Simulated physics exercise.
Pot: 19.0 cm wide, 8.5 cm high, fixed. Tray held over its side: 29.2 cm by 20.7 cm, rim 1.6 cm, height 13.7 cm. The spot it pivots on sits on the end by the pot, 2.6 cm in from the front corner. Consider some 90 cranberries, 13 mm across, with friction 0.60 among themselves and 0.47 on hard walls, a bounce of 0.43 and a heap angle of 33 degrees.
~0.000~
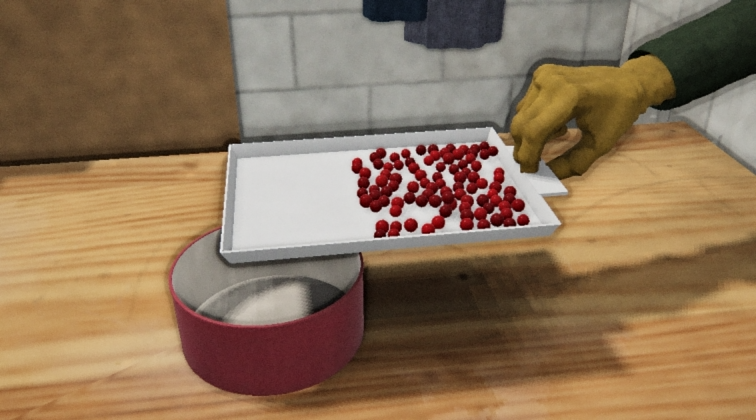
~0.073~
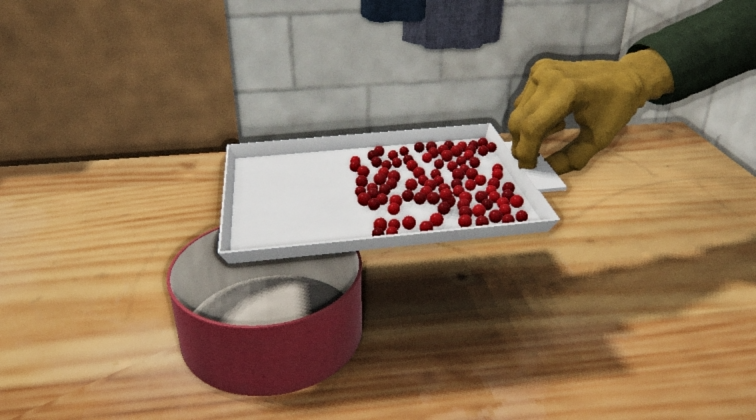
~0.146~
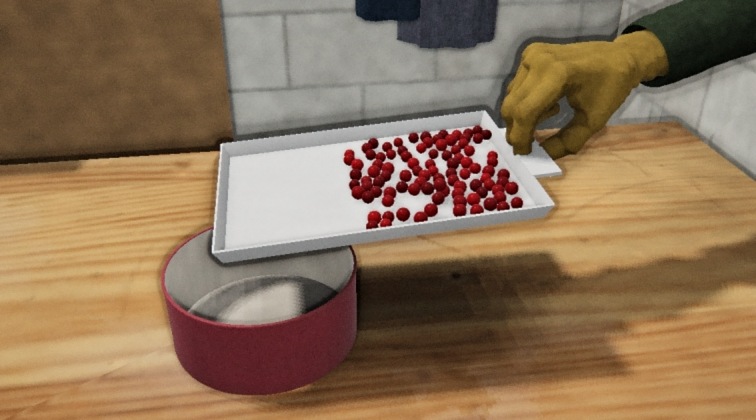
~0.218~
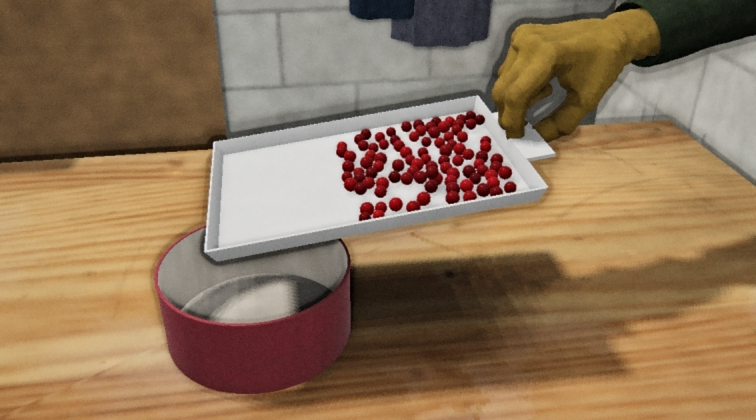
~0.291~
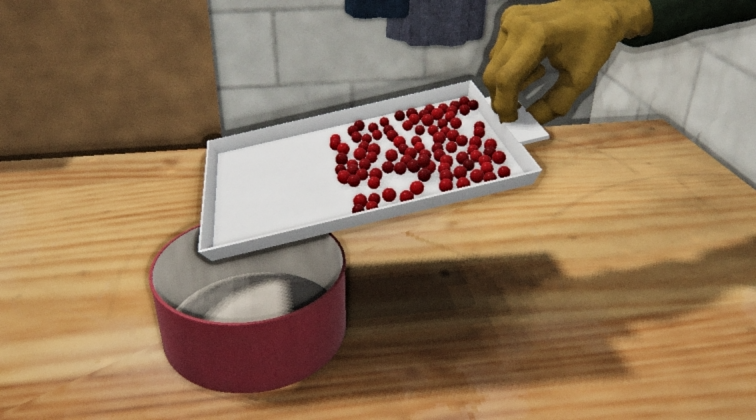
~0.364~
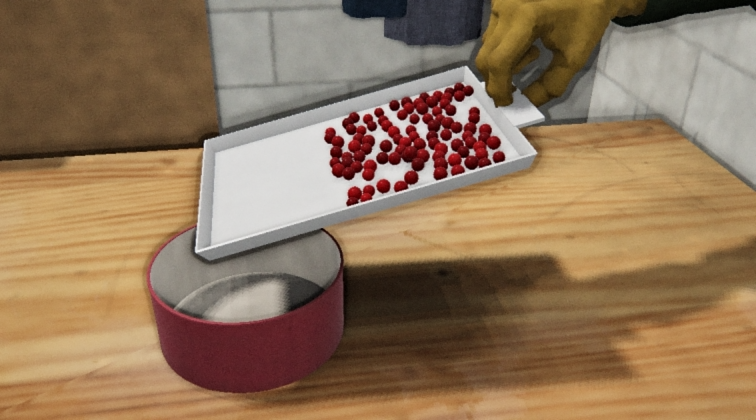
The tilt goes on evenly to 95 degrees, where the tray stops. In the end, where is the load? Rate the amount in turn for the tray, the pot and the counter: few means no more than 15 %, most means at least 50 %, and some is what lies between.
Tray: Few; pot: Most; counter: Some.
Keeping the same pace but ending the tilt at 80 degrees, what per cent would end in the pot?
65 percent.
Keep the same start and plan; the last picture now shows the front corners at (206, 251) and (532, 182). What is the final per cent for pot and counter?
Split: Pot = 25, counter = 75.
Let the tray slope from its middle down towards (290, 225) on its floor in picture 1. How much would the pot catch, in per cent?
Estimate: Some 55 per cent.
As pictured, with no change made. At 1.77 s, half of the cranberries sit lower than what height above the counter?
Roughly 16 centimetres.
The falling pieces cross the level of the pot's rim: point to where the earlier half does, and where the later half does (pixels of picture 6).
At about (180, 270), then at (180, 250).
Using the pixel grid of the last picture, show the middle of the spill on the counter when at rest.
Look close to (154, 282) in the last picture.
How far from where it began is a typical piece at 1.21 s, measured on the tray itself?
20 cm.
Then, at 1.21 s, tilt 52 degrees; the tray holds 85 %, the pot 5 %.
After 1.77 s, tilt 77 degrees; the tray holds 85 %, the pot 10 %.
After 2.38 s, tilt 95 degrees; the tray holds 0 %, the pot 65 %.
In the end, at 3.1 s, tray 0 %, pot 65 %, counter 35 %.
